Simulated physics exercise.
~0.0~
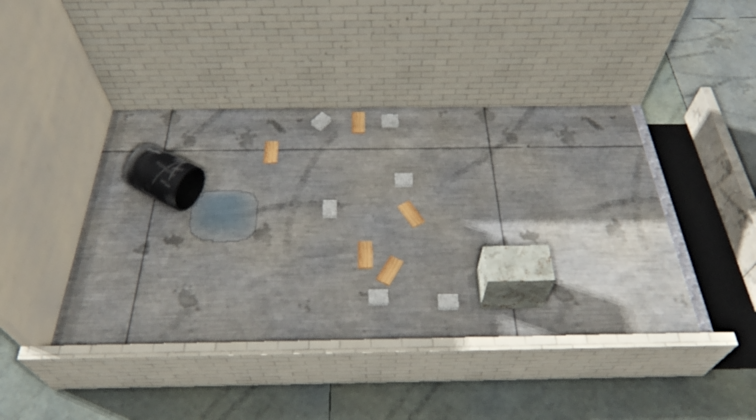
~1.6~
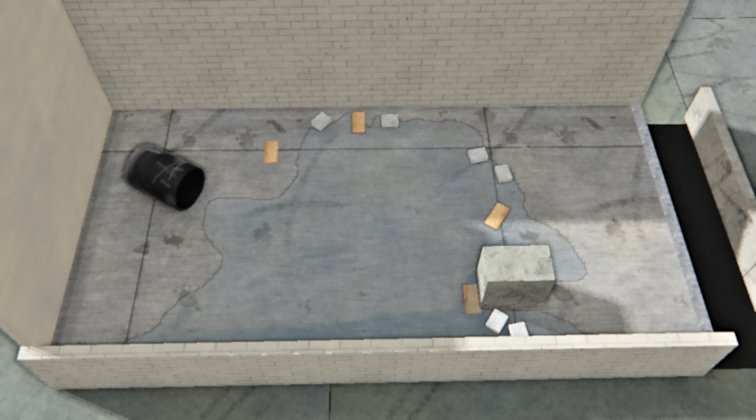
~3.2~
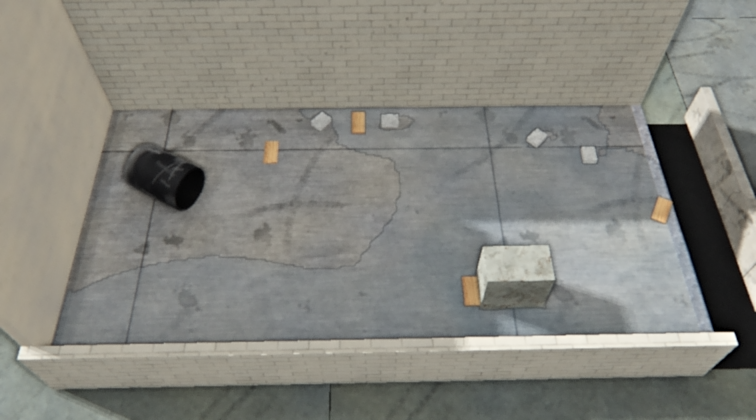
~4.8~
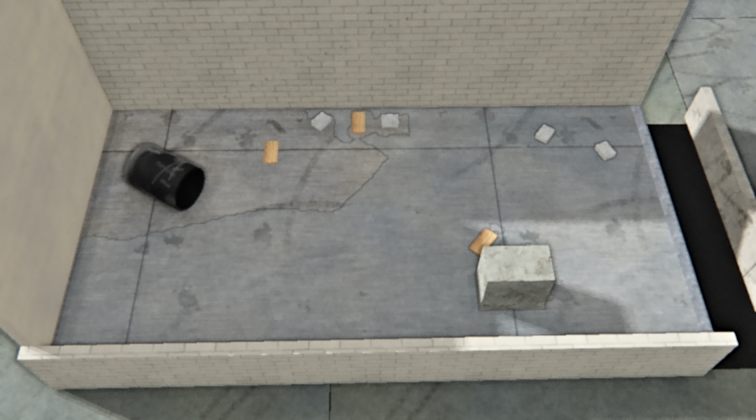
Water spilled from a black drum lying on its side and spread across the walled floor, carrying several orange and white pieces to the right, some out of sight, while a few near the back wall stayed put beside the unmoved stone block.
